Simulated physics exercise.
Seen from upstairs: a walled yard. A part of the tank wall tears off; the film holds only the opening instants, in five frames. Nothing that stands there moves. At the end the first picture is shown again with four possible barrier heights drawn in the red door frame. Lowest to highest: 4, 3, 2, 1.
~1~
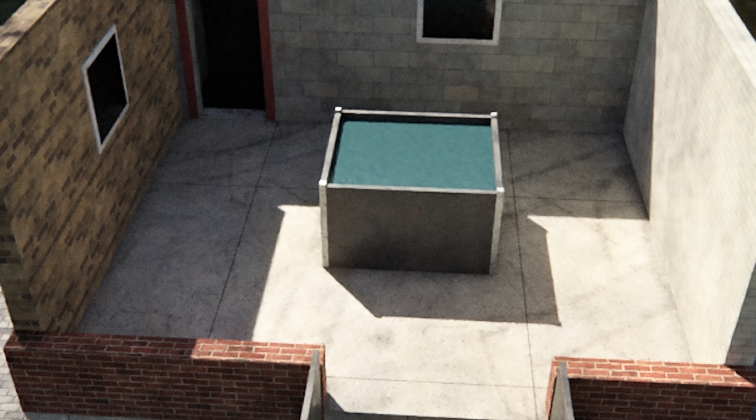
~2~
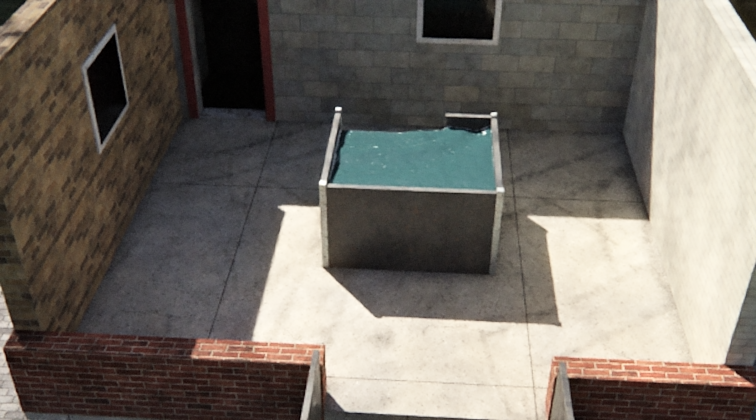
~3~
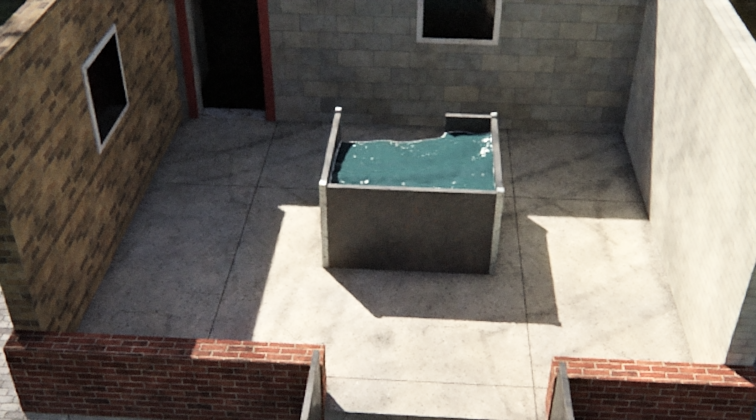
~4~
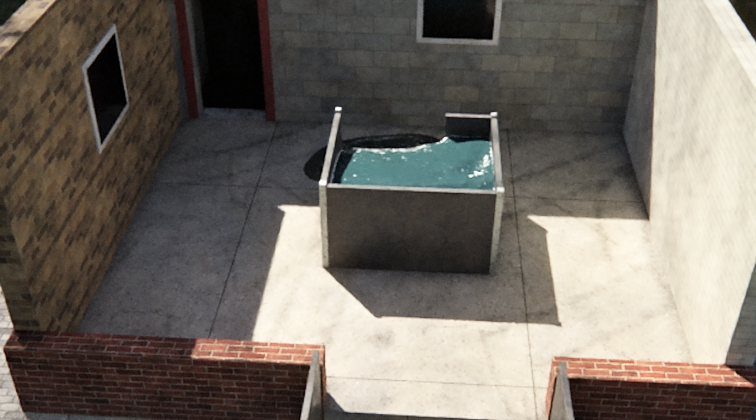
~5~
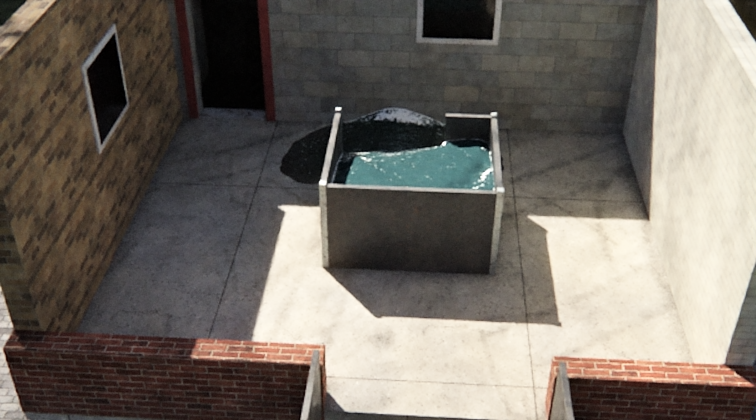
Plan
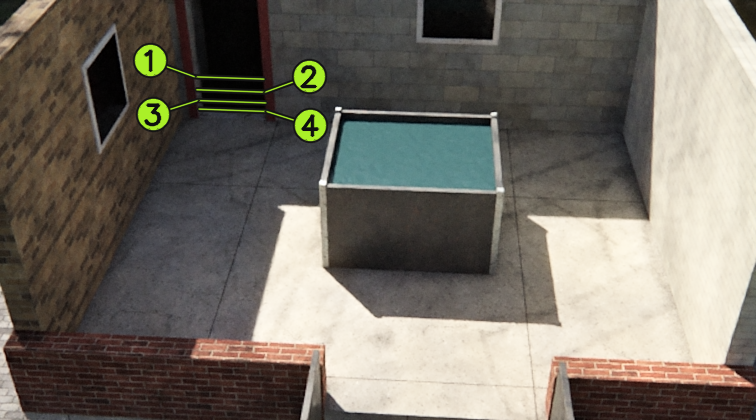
At first, green water lies level in a square tank in a walled yard. Then most of the tank's back side opens, and the water inside ripples, sloshes and sinks a little, while a dark wet patch emerges behind the tank and spreads leftward across the paving.
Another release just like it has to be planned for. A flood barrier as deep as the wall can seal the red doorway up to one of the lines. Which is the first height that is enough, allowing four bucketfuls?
Line 3 just does it.
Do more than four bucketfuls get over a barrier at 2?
No, that is safe.
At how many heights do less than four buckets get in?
Three of the four.
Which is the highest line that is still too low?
That is line 4.
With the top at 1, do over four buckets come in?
No.
In lime, 1 at (229, 77); 2 at (230, 90); 3 at (231, 101); 4 at (232, 110); from the bottom up 4, 3, 2, 1.
With 1, nothing gets over.
With 2, a splash gets over, under a bucket.
With 3, a bucket or two gets in.
With 4, about 8 bucketfuls get in.
